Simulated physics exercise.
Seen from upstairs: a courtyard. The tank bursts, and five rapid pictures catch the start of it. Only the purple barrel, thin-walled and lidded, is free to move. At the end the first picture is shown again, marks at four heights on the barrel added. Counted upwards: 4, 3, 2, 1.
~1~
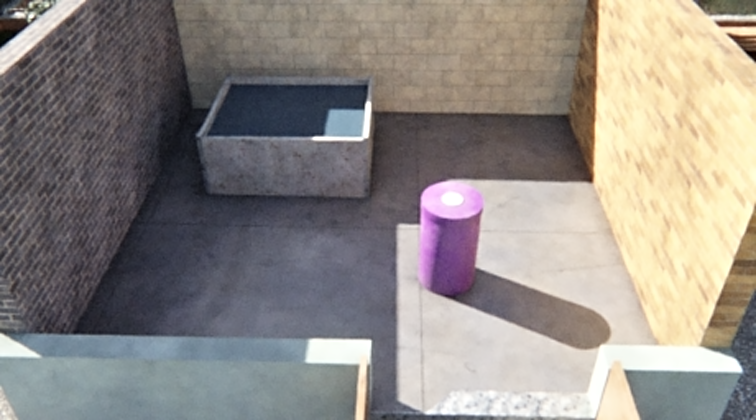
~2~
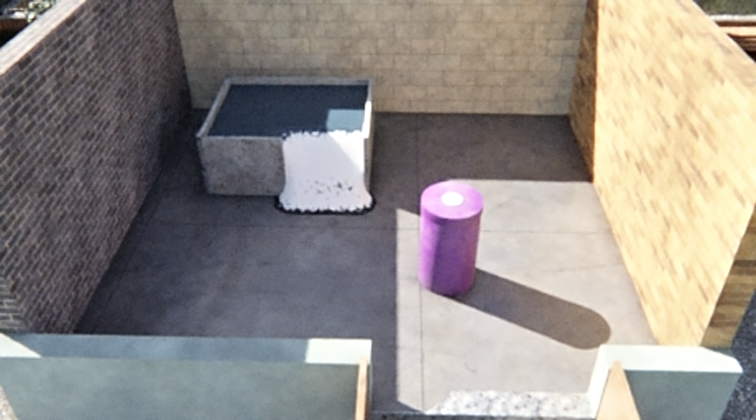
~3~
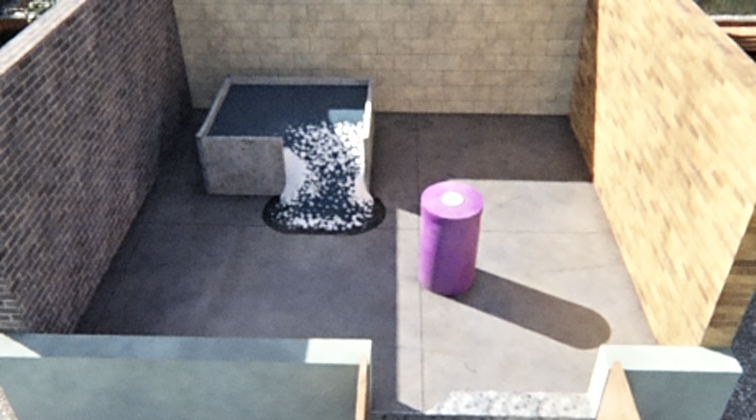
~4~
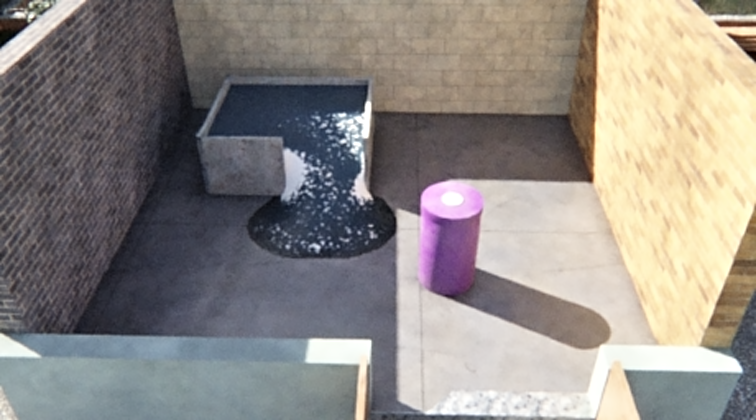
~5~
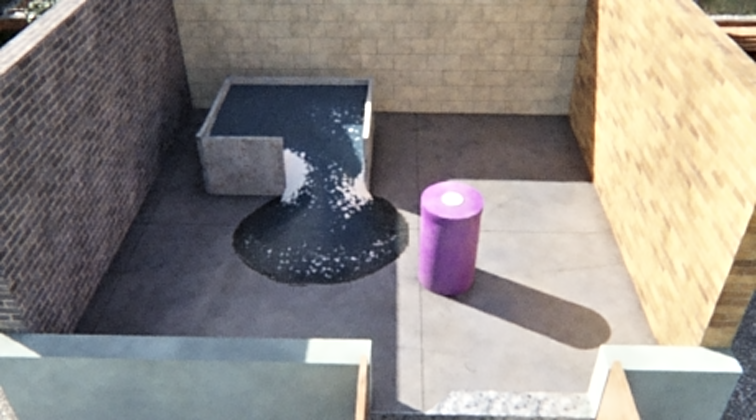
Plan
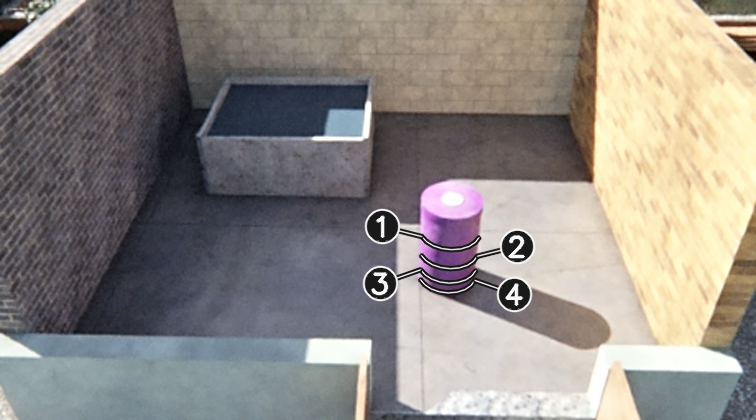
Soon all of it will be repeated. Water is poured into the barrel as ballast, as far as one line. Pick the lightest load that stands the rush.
Go for 2.
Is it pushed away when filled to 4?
Yes.
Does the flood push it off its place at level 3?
Yes, that goes wrong.
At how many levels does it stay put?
Two of them.
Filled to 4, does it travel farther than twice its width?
Yes.
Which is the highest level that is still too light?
3 it is.
In white, 1 at (451, 249); 2 at (450, 268); 3 at (449, 283); 4 at (448, 292); from the bottom up 4, 3, 2, 1.
Choosing 1, it does not move.
Choosing 2, it does not move.
Choosing 3, it is pushed about its own width away.
Choosing 4, it is pushed about 3 times its own width away.
